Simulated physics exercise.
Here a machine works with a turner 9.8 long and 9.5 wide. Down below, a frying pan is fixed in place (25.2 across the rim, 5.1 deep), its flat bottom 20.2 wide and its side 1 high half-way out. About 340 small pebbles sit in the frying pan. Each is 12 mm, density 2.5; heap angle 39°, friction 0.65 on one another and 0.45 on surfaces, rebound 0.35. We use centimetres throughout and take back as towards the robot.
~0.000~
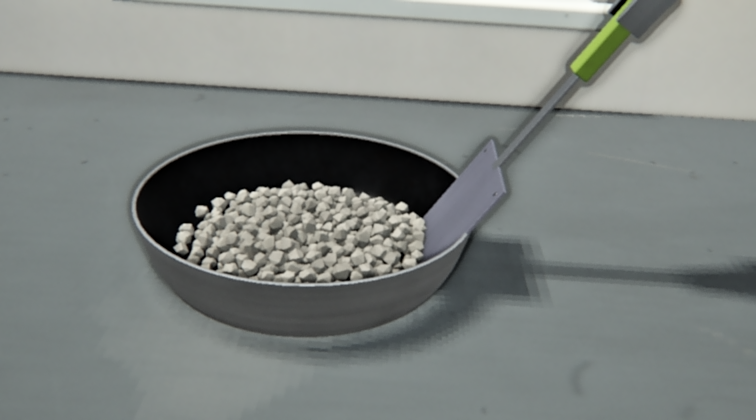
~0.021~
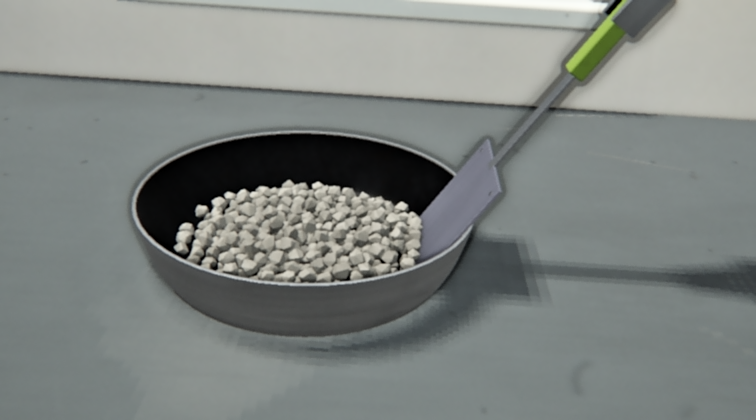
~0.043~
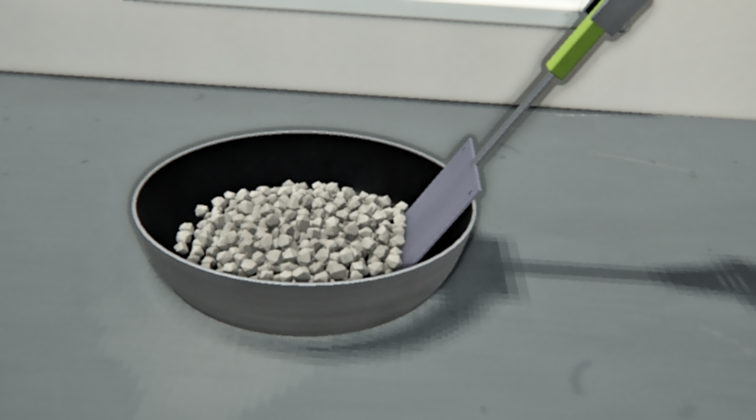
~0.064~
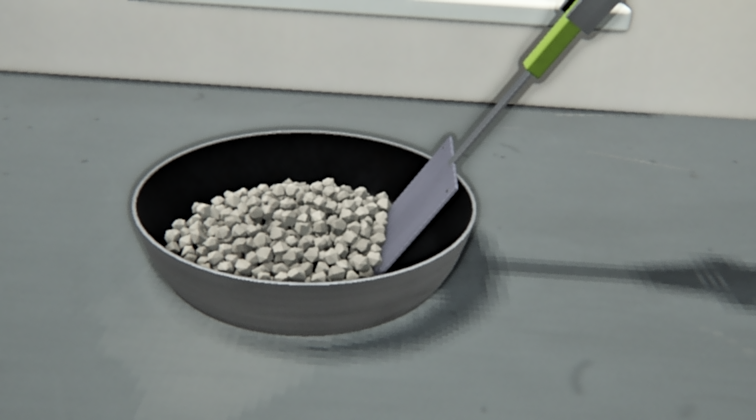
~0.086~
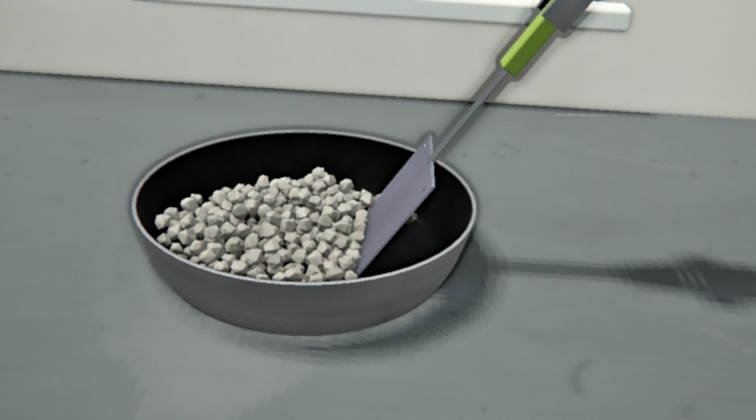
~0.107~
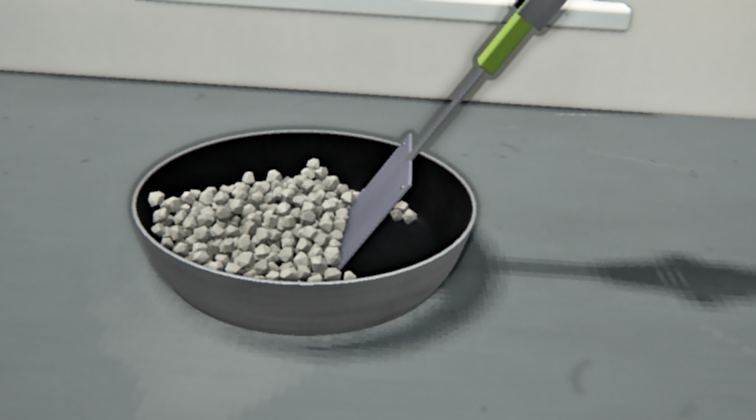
A dark frying pan of small pale pebbles sat on a grey surface while a turner with a green-banded handle moved left through it, pushing the pebbles into a taller heap on the left side.
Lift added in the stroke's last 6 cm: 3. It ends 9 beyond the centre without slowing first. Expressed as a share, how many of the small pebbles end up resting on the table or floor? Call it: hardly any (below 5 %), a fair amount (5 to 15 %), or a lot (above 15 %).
A lot.
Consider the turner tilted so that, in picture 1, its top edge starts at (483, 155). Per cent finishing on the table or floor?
Some 20 per cent.
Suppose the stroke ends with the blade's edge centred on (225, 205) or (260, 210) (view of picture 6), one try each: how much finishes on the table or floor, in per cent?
Some 0 and 0 per cent.
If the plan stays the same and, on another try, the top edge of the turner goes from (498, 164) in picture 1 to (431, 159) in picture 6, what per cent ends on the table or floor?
My guess would be close to 10 per cent.
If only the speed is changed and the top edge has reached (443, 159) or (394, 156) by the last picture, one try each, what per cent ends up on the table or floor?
Around 5 per cent, then around 25 per cent.
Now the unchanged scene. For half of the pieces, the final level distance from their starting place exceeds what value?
Level distance of roughly 6 cm.
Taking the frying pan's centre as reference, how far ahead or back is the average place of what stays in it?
The kept load is shifted forward by about 5.0 cm.
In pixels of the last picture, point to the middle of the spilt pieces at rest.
Resting centre: About (69, 226).
After 0.16 s, sloping 57°, highest piece 6 above the table; 342 in the frying pan.
After 0.21 s, sloping 57°, highest piece 6 above the table; 342 in the frying pan.
After 0.44 s, sloping 57°, highest piece 9 above the table; 260 in the frying pan, 61 on the table or floor, 21 on the blade or in flight.
After 1.49 s, sloping 57°, highest piece 6 above the table; 260 in the frying pan, 82 on the table or floor.
At rest, 260 in the frying pan, 82 on the table or floor. That is 24 % on the table or floor.
